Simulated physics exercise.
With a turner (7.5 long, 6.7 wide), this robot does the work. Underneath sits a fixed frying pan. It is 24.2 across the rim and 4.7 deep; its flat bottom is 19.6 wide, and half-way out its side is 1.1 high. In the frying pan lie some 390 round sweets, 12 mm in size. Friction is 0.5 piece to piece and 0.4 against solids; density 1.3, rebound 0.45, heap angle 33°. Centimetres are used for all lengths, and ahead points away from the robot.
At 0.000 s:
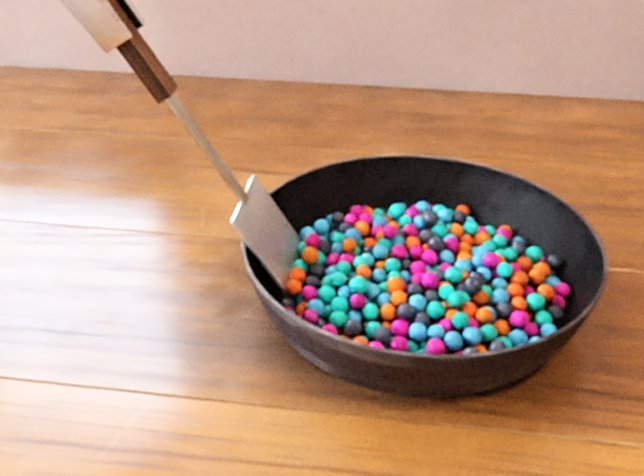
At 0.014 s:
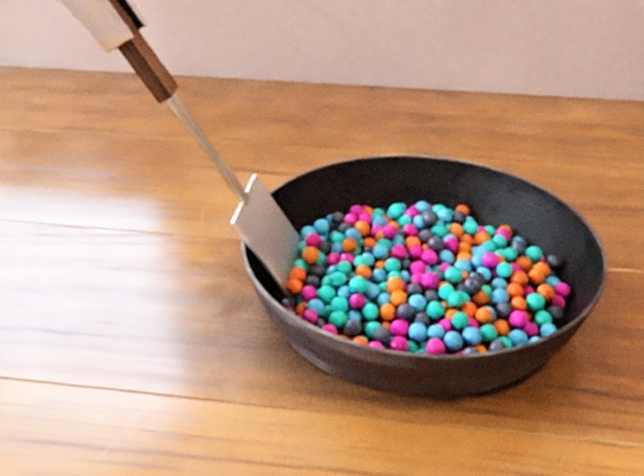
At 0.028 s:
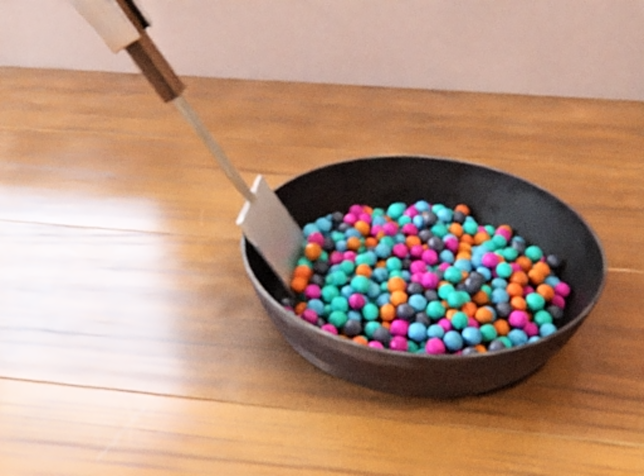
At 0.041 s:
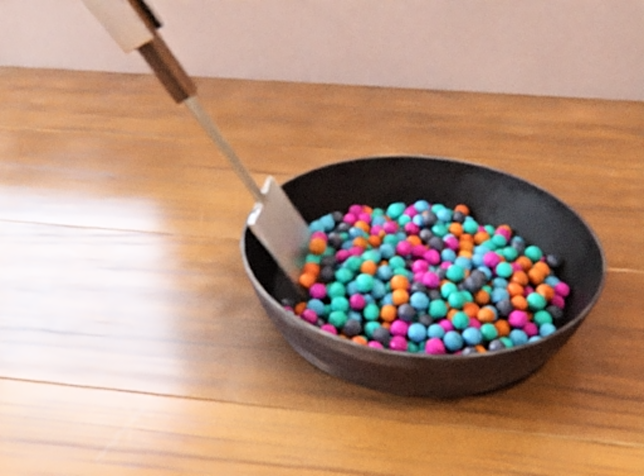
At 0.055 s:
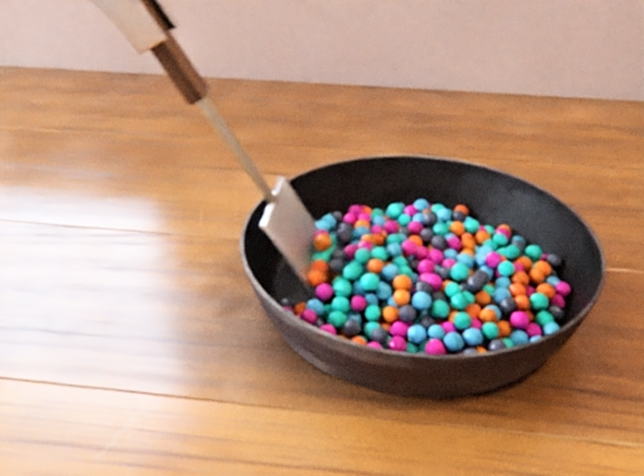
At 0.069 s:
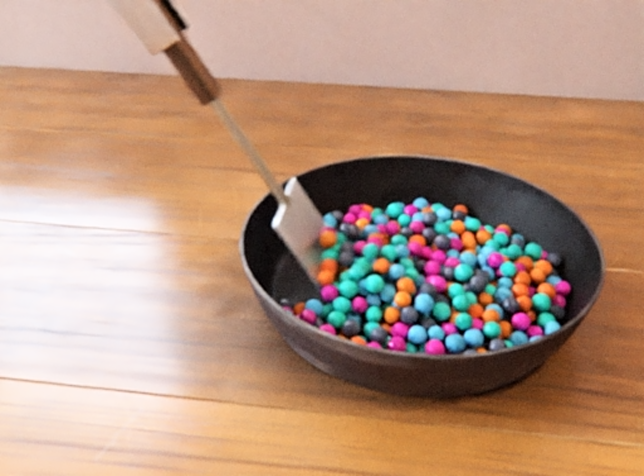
At the start, a robot holds a turner at the left side of a dark frying pan full of small round sweets in several colours on a wooden surface. The turner then moves a short way right, pushing the nearest sweets inward and baring a patch of the pan's bottom behind it.
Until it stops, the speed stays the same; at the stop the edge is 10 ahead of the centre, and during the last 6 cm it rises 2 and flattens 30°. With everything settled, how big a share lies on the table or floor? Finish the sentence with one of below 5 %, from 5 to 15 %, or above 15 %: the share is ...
The share is from 5 to 15 %.
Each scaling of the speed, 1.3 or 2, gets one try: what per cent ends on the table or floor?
Roughly 15 % and roughly 20 %.
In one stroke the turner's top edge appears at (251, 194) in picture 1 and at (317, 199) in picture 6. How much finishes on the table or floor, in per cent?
My guess would be close to 25 per cent.
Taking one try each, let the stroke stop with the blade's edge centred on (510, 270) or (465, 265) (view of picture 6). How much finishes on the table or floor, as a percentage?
About 0 and 0 per cent.
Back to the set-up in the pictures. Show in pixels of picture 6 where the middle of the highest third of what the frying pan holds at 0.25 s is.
Near pixel (507, 264).
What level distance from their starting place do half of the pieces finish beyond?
The answer is about 3 cm.
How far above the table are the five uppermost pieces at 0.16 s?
They are around 6 cm up.
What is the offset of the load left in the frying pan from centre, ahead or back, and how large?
The balance point is about 3.5 cm ahead.
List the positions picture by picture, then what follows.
Turner top edge at (243, 197), sloping 58°; upper third of the load around (417, 273), from x 285 to 560, top at y 210; 394 in the frying pan, in the first frame.
Turner top edge at (244, 197), sloping 58°; upper third of the load around (412, 271), from x 285 to 560, top at y 210, in the second frame.
Turner top edge at (250, 198), sloping 58°; upper third of the load around (405, 268), from x 285 to 560, top at y 210, in the third frame.
Turner top edge at (261, 199), sloping 58°; upper third of the load around (401, 270), from x 285 to 560, top at y 210, in the fourth frame.
Turner top edge at (273, 200), sloping 58°; upper third of the load around (405, 267), from x 285 to 560, top at y 205, in the fifth frame.
Turner top edge at (284, 200), sloping 58°; upper third of the load around (407, 267), from x 285 to 565, top at y 205; 394 in the frying pan, in the sixth frame.
By 0.16 s, sloping 58°, highest piece 6 above the table; 394 in the frying pan.
By 0.25 s, sloping 48°, highest piece 7 above the table; 394 in the frying pan.
By 0.49 s, sloping 28°, highest piece 8 above the table; 362 in the frying pan, 21 on the table or floor, 11 on the blade or in flight.
By 1.54 s, sloping 28°, highest piece 6 above the table; 360 in the frying pan, 34 on the table or floor.
Final count, 360 in the frying pan, 34 on the table or floor. That is 9 % on the table or floor.
